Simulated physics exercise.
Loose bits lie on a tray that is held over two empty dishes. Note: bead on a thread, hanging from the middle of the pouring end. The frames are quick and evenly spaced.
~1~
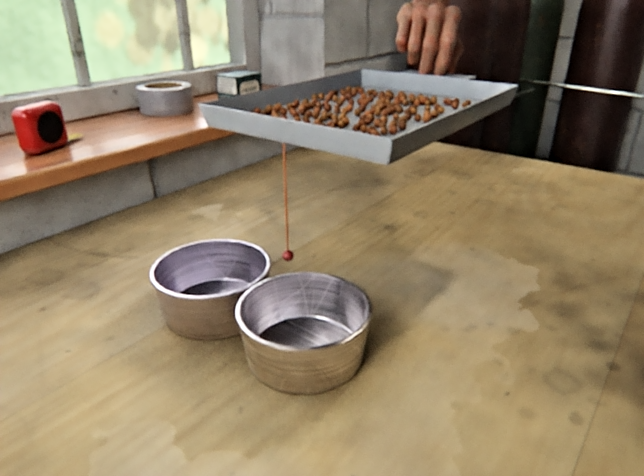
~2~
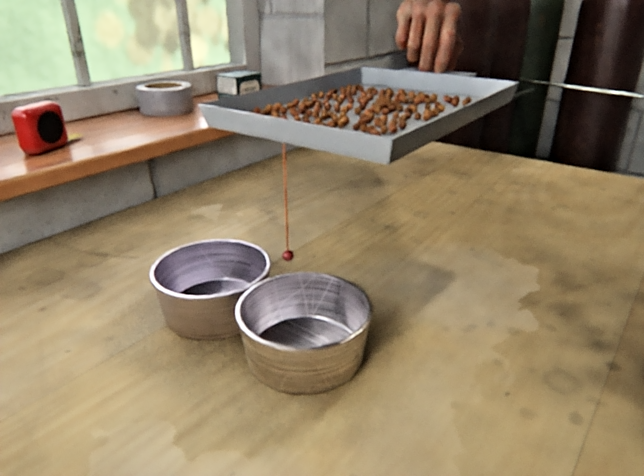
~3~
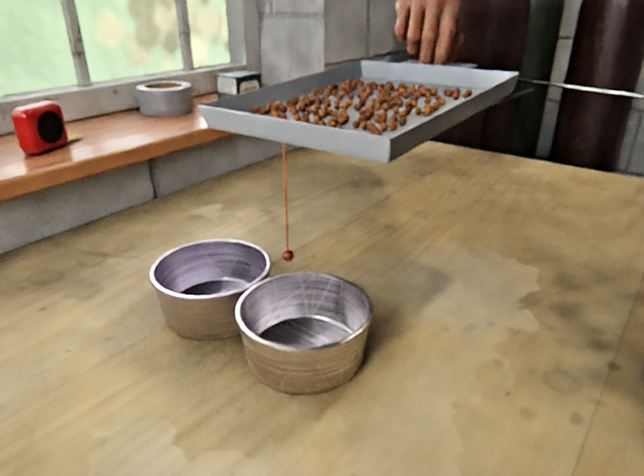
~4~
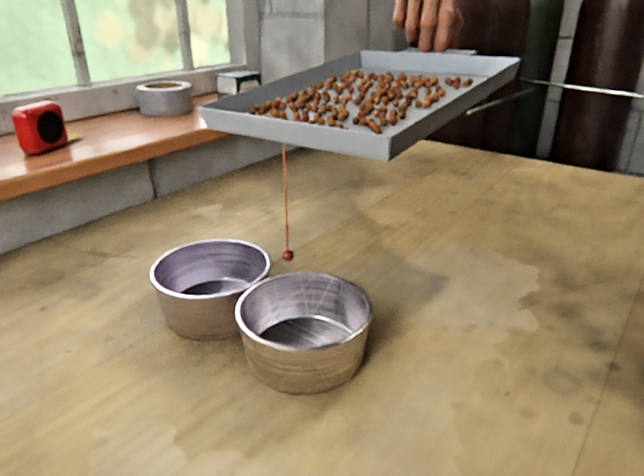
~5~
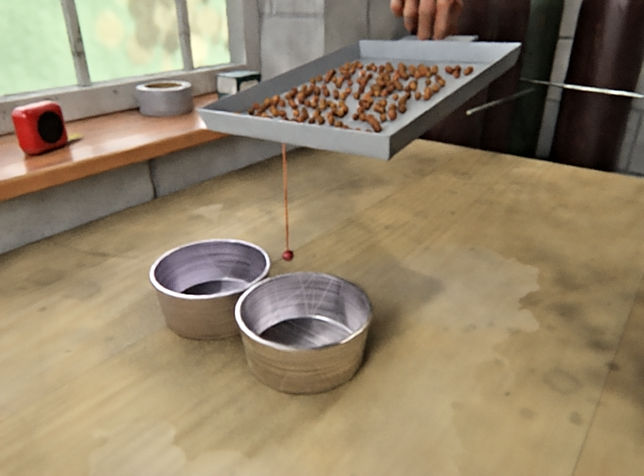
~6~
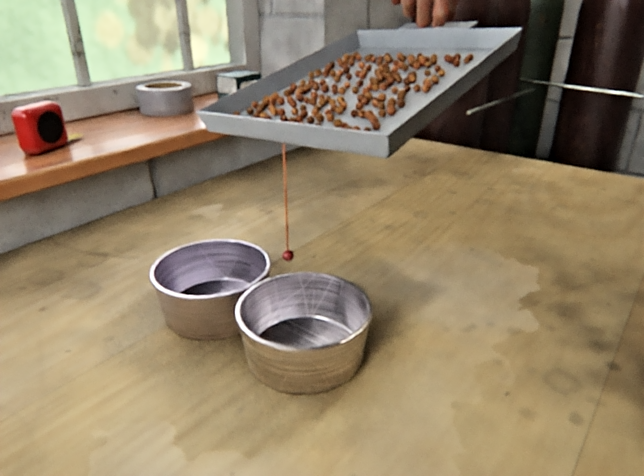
On a worn wooden worktop beside a window, a hand holds a grey tray of small brown balls above two empty metal dishes, a red bead hanging on a thread from its near edge. The tray starts level, then the hand gradually raises the far side, tilting it slightly toward the near left corner.
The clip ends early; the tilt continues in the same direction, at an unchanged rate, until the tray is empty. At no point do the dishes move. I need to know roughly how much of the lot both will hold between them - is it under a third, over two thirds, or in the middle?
It is over two thirds.
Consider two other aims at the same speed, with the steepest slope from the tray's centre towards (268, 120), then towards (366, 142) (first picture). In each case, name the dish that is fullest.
On the first try it would be the one on the left, and on the second the one on the right.
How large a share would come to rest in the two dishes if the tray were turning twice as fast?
About 90 %.
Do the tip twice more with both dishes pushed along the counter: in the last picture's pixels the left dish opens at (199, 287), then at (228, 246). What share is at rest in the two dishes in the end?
Trial 1: 50 percent; trial 2: 70 percent.
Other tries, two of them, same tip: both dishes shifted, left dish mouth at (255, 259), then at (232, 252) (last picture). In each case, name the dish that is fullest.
First place: The left-hand one. Second place: The left-hand one.
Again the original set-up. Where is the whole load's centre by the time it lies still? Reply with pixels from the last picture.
Close to (207, 302) in the last picture.
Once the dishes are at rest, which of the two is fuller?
I'd say the left-side one takes it.
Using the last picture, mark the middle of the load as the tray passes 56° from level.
Somewhere about (260, 111).
Just after the last frame, tray tipped steeply; almost all on the tray; just a few in the air.
A moment on, tray tipped right over; the larger part on the tray; just a few in the left dish; about a tenth in the air.
Further on, tray tipped past a quarter turn; about a tenth in the right dish; the larger part in the left dish; about a tenth outside both.
When it is over, tray tipped past a quarter turn; about a tenth in the right dish; the larger part in the left dish; about a tenth outside both.
